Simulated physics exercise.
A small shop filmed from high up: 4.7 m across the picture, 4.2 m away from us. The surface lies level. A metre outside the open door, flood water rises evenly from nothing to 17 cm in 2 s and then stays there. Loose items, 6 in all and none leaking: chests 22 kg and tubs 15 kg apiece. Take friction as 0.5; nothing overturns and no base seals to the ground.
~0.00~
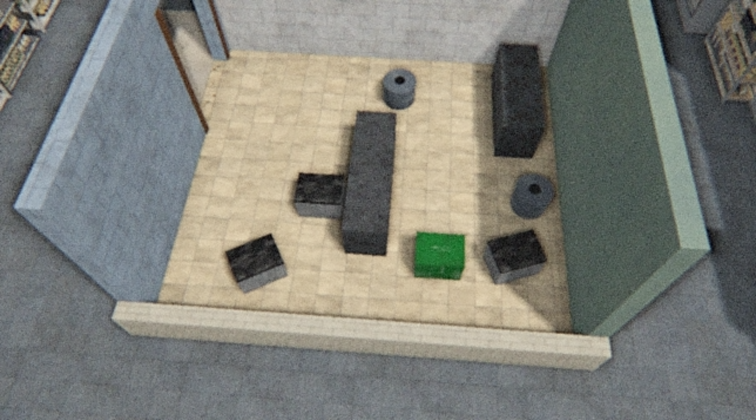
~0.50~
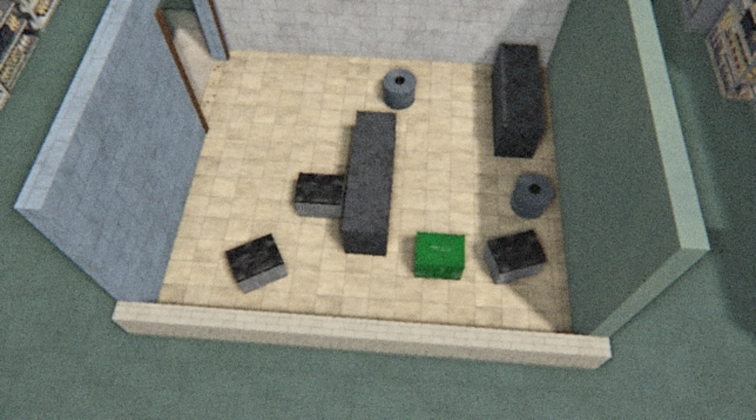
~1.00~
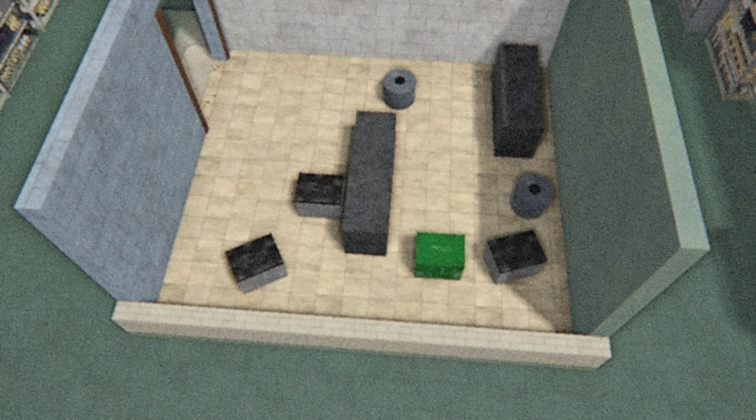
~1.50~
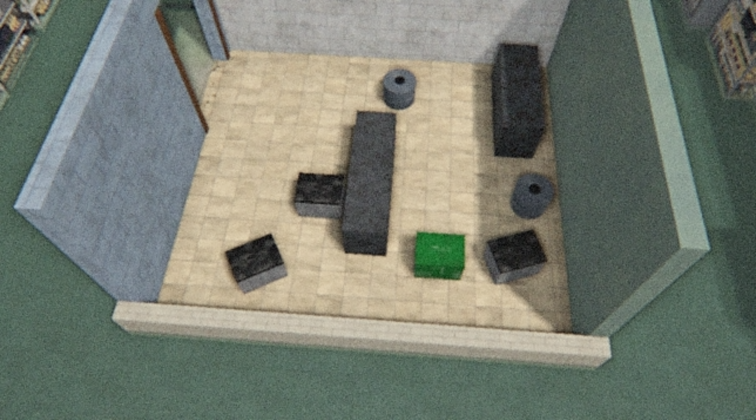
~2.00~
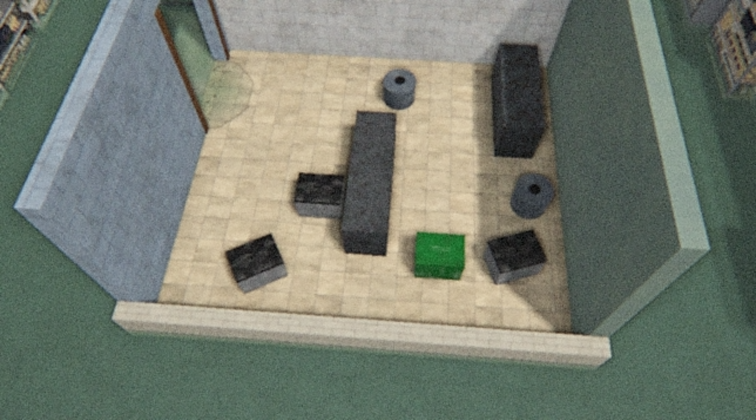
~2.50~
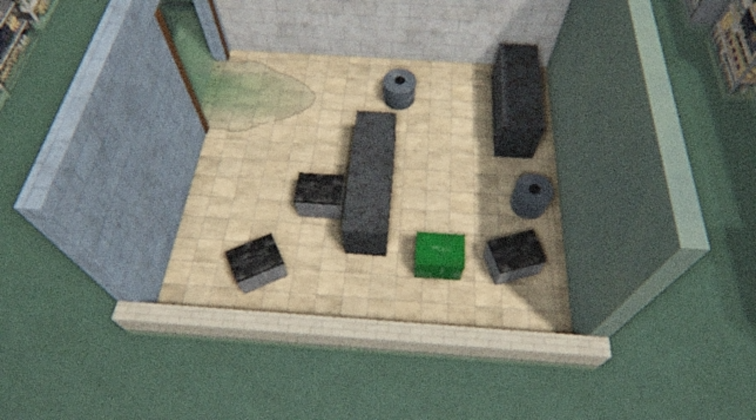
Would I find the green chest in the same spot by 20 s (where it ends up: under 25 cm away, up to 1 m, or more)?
Green chest ends far away.
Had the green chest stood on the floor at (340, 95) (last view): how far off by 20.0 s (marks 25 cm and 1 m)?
It ends far away.
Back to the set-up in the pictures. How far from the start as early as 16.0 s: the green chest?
About 80 cm.
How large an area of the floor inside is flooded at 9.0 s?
About 16 m2.
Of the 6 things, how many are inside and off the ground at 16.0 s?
At that moment 4.
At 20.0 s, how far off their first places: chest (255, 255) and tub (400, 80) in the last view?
In that order: 80 cm, 200 cm.
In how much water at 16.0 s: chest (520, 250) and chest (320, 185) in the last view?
About 13 and 9 cm.
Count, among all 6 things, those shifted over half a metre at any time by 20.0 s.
That makes 4.
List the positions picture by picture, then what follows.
The green chest at (441, 249) rests on the ground; 0.0 m2 under water; 0 of 6 have shifted, in the first picture.
The green chest at (441, 249) rests on the ground; water covers 0.0 m2; 0 of 6 have shifted, in the second picture.
The green chest at (441, 249), on the bottom; water covers 0.0 m2; 0 of 6 have shifted, in the third picture.
The green chest at (441, 249) rests on the ground; water covers 0.0 m2; 0 of 6 have shifted, in the fourth picture.
The green chest at (441, 249) rests on the ground; 0.4 m2 under water; 0 of 6 have shifted, in the fifth picture.
The green chest at (441, 249) rests on the ground; 1.2 m2 under water; 0 of 6 have shifted, in the sixth picture.
After 4.0 s the green chest is near (441, 249), 0.0 m from its start, aground; 0 afloat.
After 9.0 s the green chest is near (441, 249), 0.0 m from its start, aground; 1 afloat.
After 16.0 s the green chest is near (377, 270), 0.7 m from its start, afloat; 4 afloat.
After 20.0 s the green chest is near (203, 243), 2.6 m from its start, afloat; 5 afloat.
